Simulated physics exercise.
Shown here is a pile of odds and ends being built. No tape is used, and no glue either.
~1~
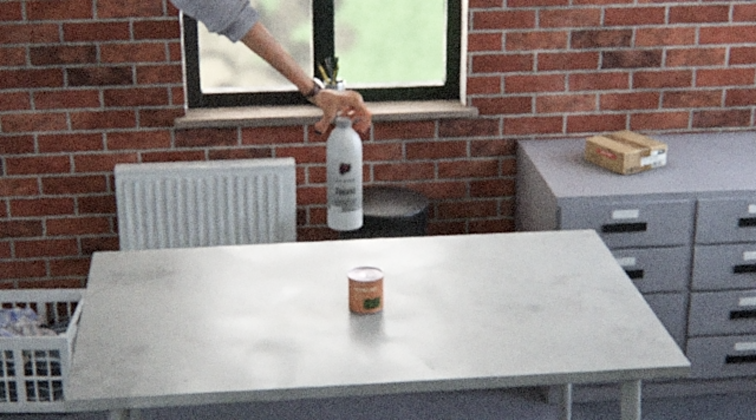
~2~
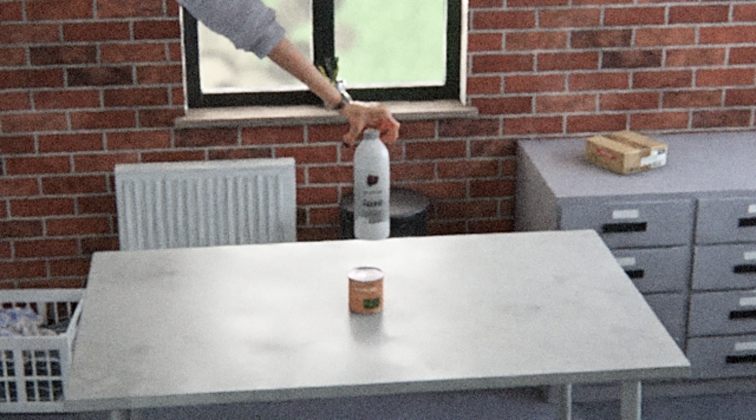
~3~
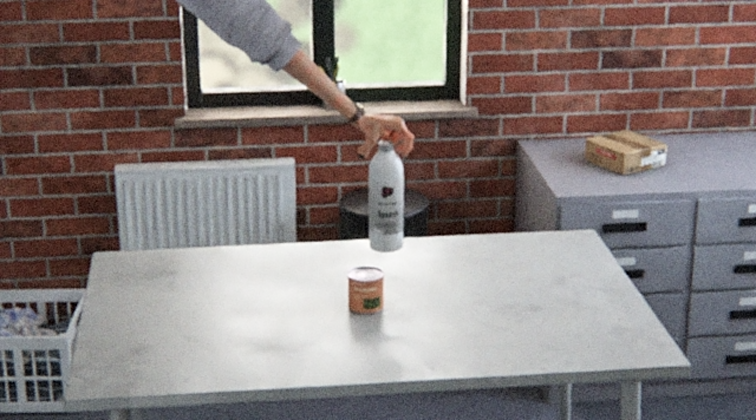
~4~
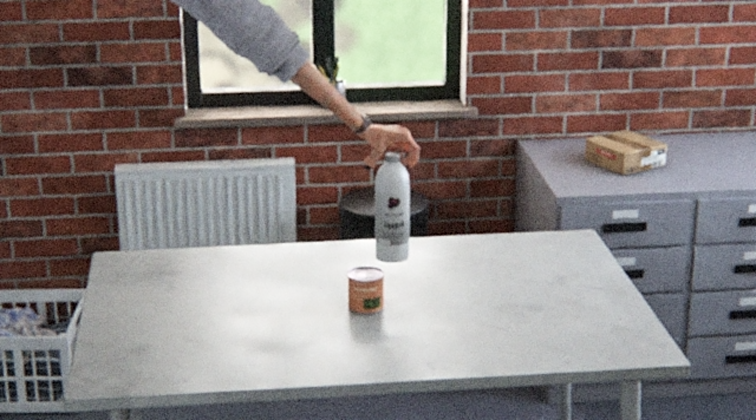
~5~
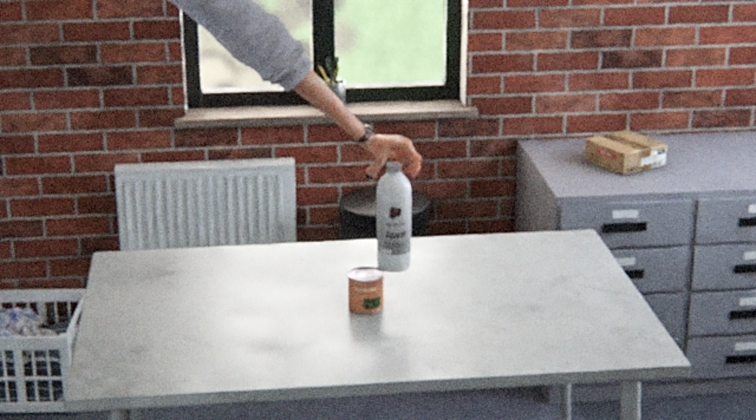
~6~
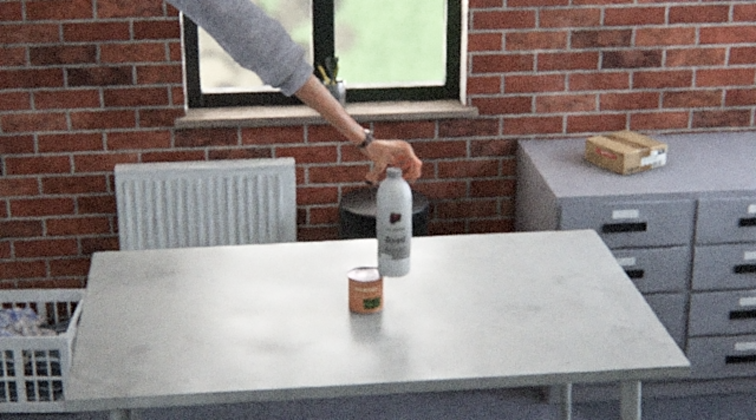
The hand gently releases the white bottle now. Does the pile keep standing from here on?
No, it falls down.
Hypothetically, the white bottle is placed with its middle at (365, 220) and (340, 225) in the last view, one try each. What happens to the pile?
Well, the first time it stays steady, and the second time it falls over.
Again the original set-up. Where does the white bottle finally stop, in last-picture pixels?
The object finishes somewhere near (457, 290).
Then, 0.30 s on from there, white bottle turned 20° from how it was put near (412, 227).
Then, 0.40 s on from there, white bottle now fallen.
Then, 0.50 s on from there, things are still on the move.
Then, 1.50 s on from there, nothing new.
In the end, fallen, white bottle; orange pot unmoved. At the end, from the last picture's camera, white bottle near (457, 290). The pile loses its balance.
